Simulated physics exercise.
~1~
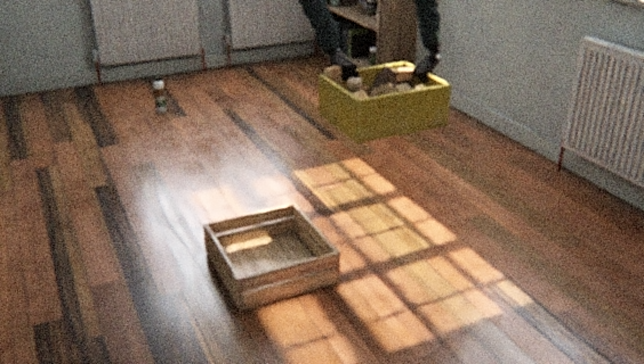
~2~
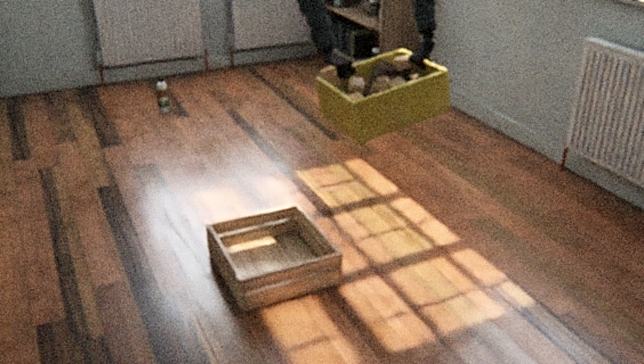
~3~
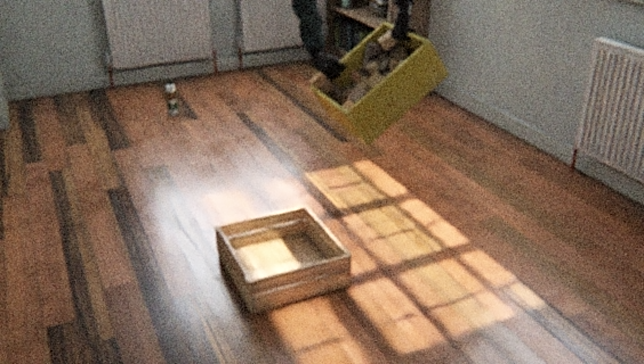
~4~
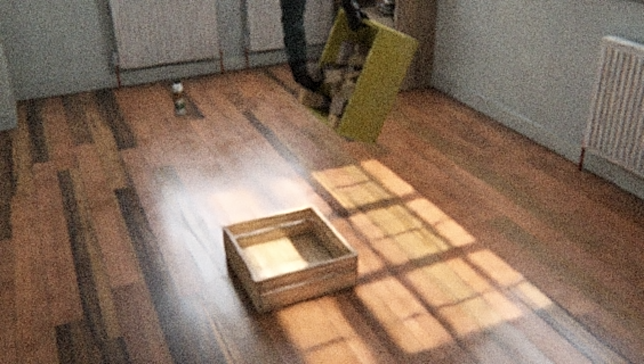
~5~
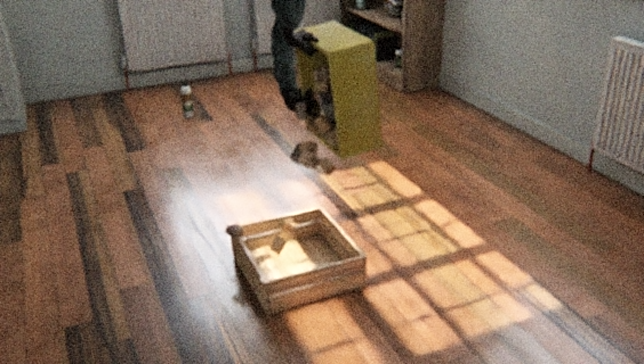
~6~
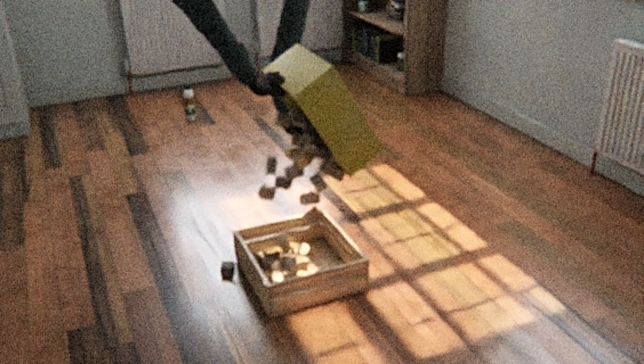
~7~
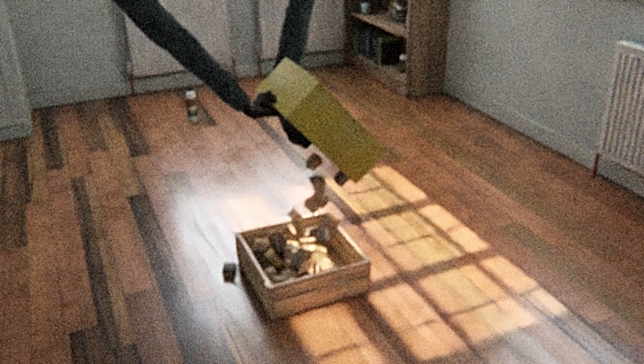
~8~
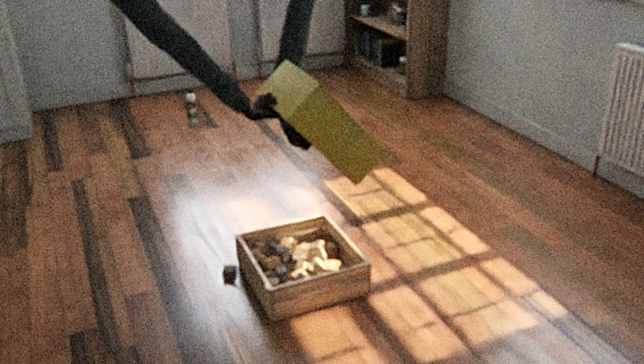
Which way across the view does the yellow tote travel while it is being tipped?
The yellow tote moves to the left as the viewer sees it.
